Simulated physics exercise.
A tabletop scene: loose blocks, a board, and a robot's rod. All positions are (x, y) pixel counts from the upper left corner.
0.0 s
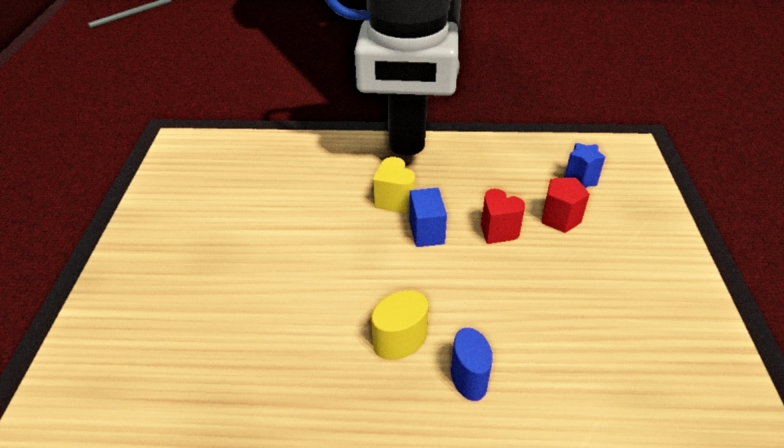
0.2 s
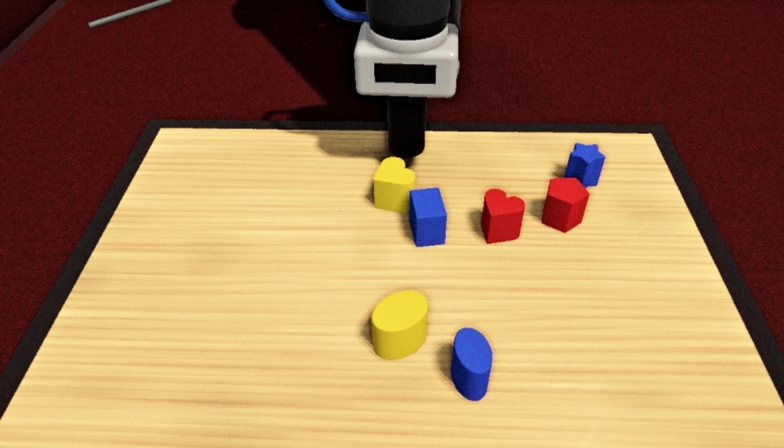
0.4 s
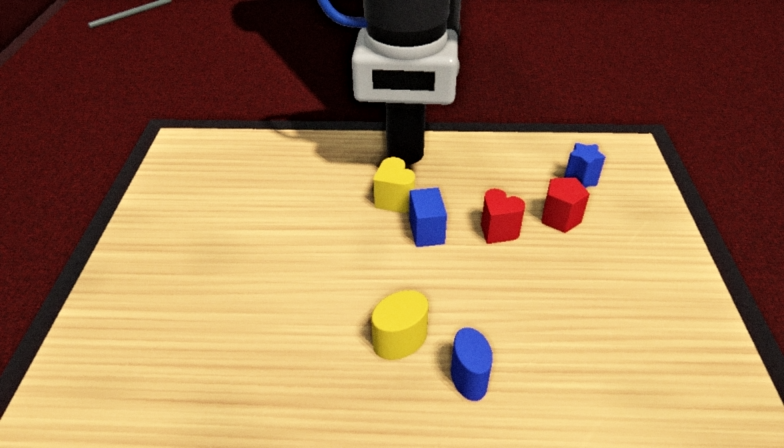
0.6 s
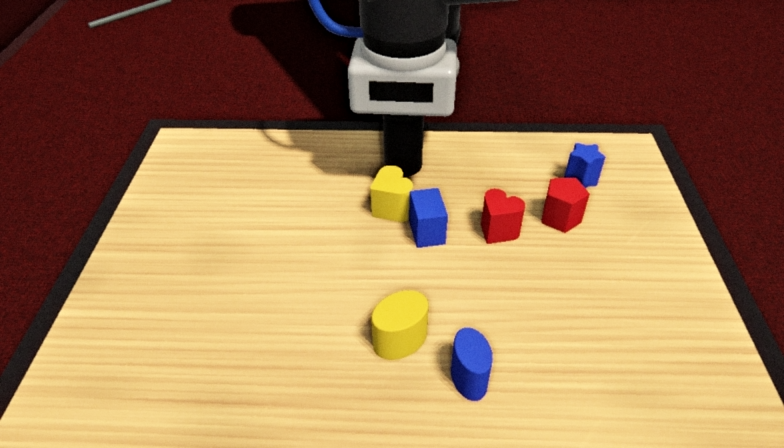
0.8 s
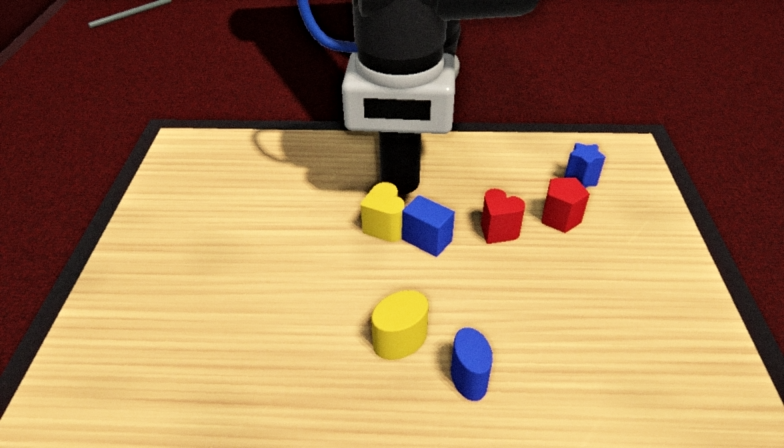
Robot arm's black rod moving slightly toward the viewer, nudging a yellow heart block forward and left as the blue block beside it turns.
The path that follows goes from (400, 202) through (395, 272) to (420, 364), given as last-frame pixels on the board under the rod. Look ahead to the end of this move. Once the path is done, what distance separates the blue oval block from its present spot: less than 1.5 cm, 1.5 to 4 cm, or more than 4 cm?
Once the path is done, the blue oval block lies within 1.5 cm of its present place.
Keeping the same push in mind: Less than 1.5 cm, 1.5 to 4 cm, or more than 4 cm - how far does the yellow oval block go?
Its displacement is above 4 cm.
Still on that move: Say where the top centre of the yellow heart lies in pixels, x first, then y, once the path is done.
Close to (353, 275).
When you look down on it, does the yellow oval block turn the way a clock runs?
The answer is yes.
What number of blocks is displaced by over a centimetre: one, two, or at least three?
My answer is three or more.
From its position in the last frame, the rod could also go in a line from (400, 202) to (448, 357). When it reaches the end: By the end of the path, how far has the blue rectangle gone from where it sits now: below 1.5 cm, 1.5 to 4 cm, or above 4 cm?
Result: Over 4 cm.
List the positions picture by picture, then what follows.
In the first frame, lower end of the rod (407, 145), tops of blocks, yellow heart (394, 171), yellow oval block (400, 309), blue rectangle (428, 202), blue oval block (473, 349).
In the second frame, rod (407, 147), blocks as before.
In the third frame, rod (405, 154), blocks as before.
In the fourth frame, rod (403, 166), yellow heart (392, 180).
In the fifth frame, rod (400, 183), yellow heart (384, 198), yellow oval block (400, 309), blue rectangle (428, 210), blue oval block (473, 349).
On the path given first. One third of the way, rod (390, 229); yellow heart (362, 246), turned 25° clockwise; blue rectangle (436, 222), turned 45° anticlockwise.
Two thirds of the way, rod (403, 281); yellow heart (353, 274), turned 105° clockwise; blue rectangle (436, 222), turned 45° anticlockwise.
At the end, rod (421, 345); yellow heart (353, 275), turned 110° clockwise; yellow oval block (392, 370), turned 65° clockwise; blue rectangle (436, 222), turned 45° anticlockwise; blue oval block not moved.
